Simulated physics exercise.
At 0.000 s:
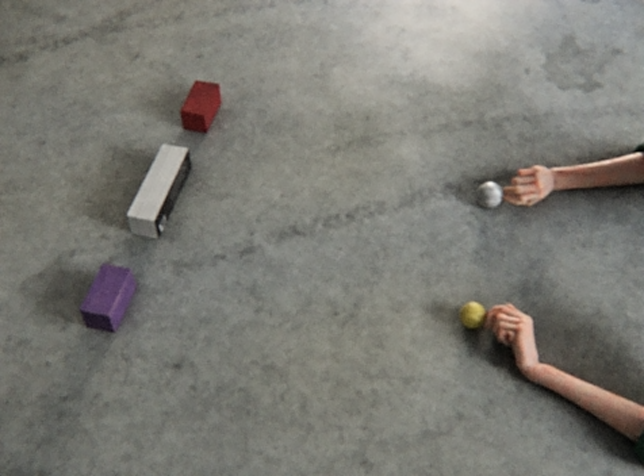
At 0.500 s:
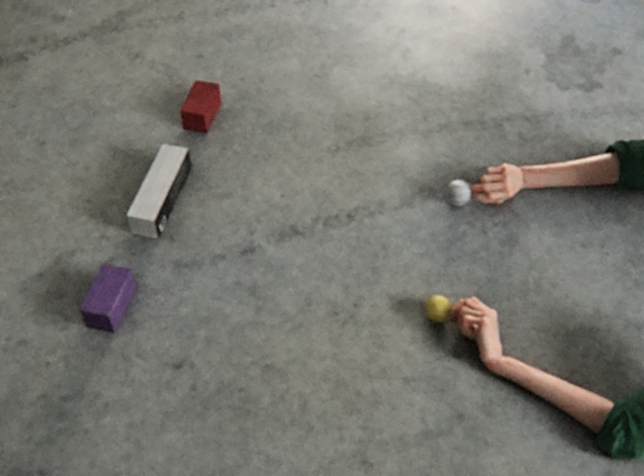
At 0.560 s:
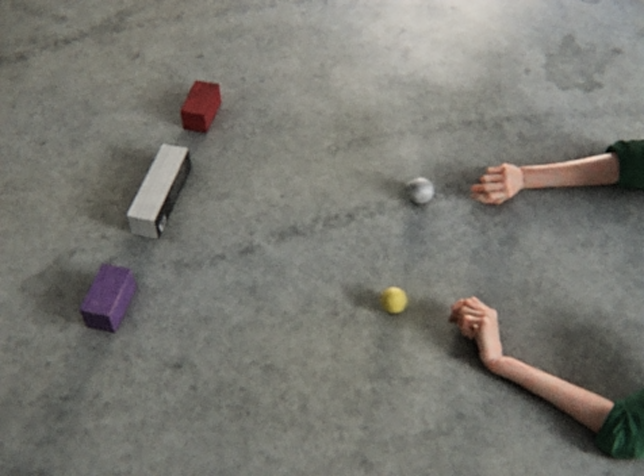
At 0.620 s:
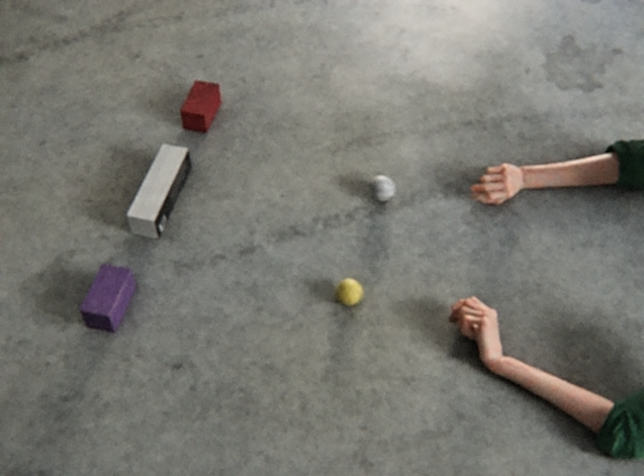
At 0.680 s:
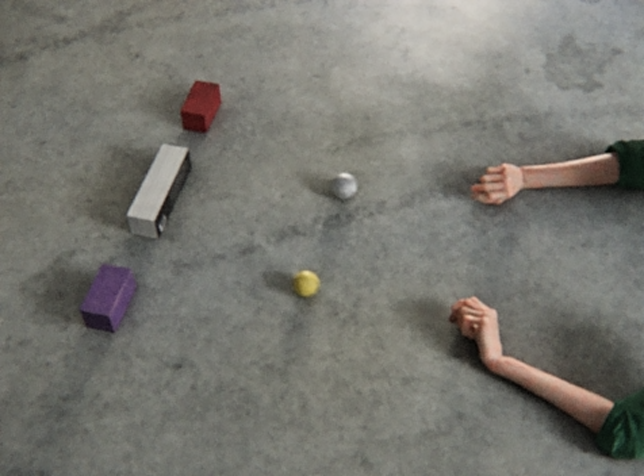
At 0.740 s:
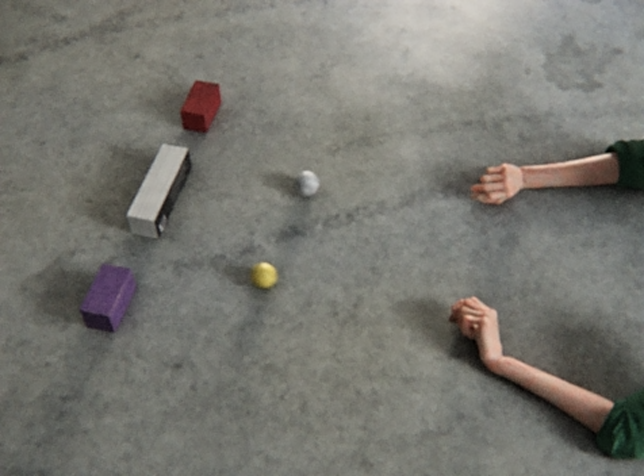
Two hands reach in from the right over a grey, stained concrete floor, seen from above at an angle, each behind a small ball. At left stand a red block, a longer white-topped one with a dark side, and a purple one, while the balls are silvery white and yellow. The hands push leftward, release and stay still as both balls roll steadily left, the yellow drifting slightly upward, under an unmoving camera.
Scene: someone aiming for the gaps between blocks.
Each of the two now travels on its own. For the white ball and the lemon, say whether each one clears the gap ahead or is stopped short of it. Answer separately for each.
White ball: Stopped short; lemon: Clears it.
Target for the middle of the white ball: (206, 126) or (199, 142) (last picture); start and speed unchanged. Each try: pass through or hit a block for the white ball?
Well, the first time it meets a block, and the second time it fits through the gap.
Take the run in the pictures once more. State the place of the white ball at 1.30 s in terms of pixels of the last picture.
I'd expect it close to (208, 200) in the last view.
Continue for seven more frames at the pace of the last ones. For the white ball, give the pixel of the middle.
Its centre should be around (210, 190).
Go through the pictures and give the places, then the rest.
White ball (490, 195) under the hand; lemon (473, 316) under the hand; black book (161, 191), in the first picture.
White ball (459, 193); lemon (438, 309), in the second picture.
White ball (420, 191); lemon (393, 301), in the third picture.
White ball (382, 189); lemon (349, 292), in the fourth picture.
White ball (344, 186); lemon (306, 284), in the fifth picture.
White ball (306, 184); lemon (263, 276); red brick (201, 106), in the sixth picture.
After 1.30 s, white ball coming back near (208, 200); lemon heading on.
By the end (2.3 s), the white ball bounces off; the lemon rolls through.
